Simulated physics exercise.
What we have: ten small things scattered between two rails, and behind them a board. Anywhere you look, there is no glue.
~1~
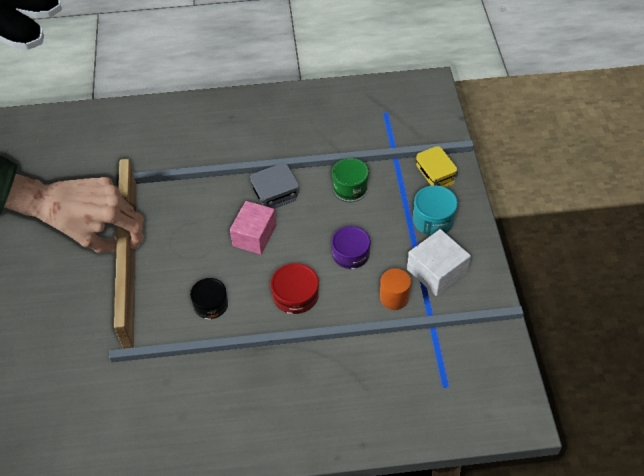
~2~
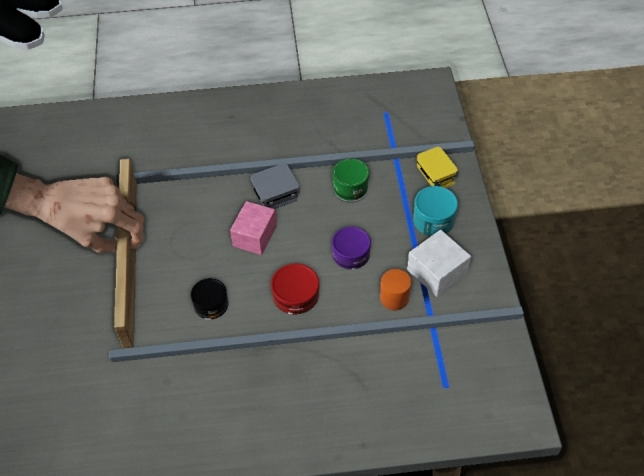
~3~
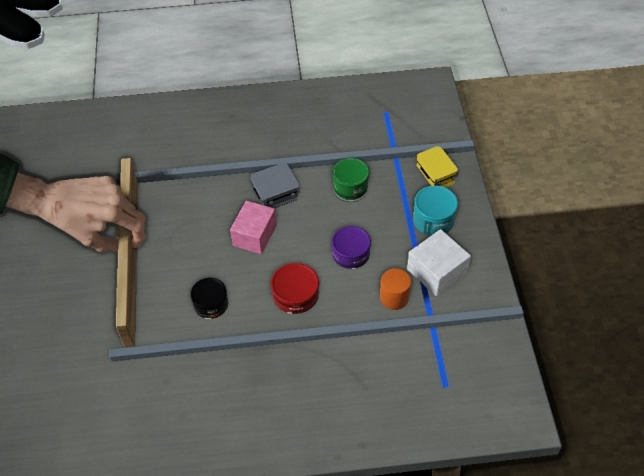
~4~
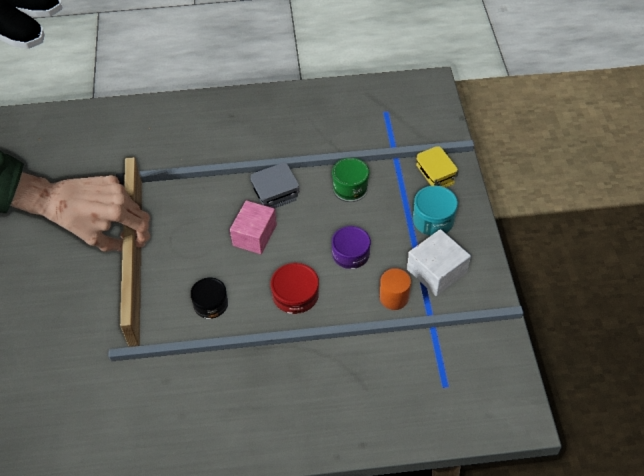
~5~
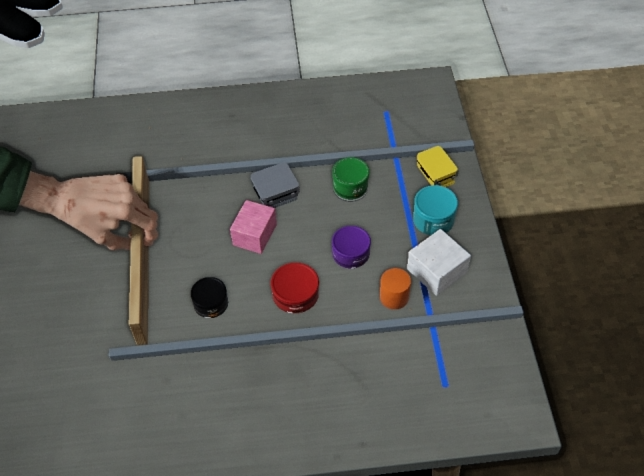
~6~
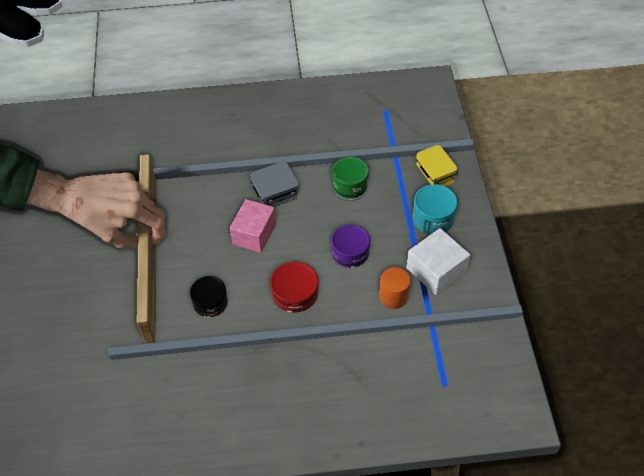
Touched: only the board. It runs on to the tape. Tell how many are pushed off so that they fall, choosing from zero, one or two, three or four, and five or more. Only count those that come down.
You'd see one or two of the bits go off the end there.
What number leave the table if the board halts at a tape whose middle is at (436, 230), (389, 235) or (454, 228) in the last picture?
Per try: 2; 0; 5.
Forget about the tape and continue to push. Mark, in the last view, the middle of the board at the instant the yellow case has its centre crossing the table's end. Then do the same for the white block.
Roughly (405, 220); roughly (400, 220).
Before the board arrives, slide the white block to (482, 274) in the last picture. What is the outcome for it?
From that start the object is safe.
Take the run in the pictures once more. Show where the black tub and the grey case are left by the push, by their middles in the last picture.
Black tub at (439, 271), grey case at (420, 176).
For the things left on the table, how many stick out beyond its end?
The overhang total is 0.
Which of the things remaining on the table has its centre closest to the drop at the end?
It's the green pot that is foremost.
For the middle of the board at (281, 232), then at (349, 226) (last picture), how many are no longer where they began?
Tally: First 4; then 8.
Soon after, none off yet; yellow case at rest near (436, 168); turquoise tub at rest near (435, 210); white block at rest near (438, 262).
After that, none off yet; yellow case moving near (446, 166); turquoise tub at rest near (435, 210); white block displaced about its own width near (477, 252).
In the end, the number that fall off is one or two; gone, white block and yellow case.
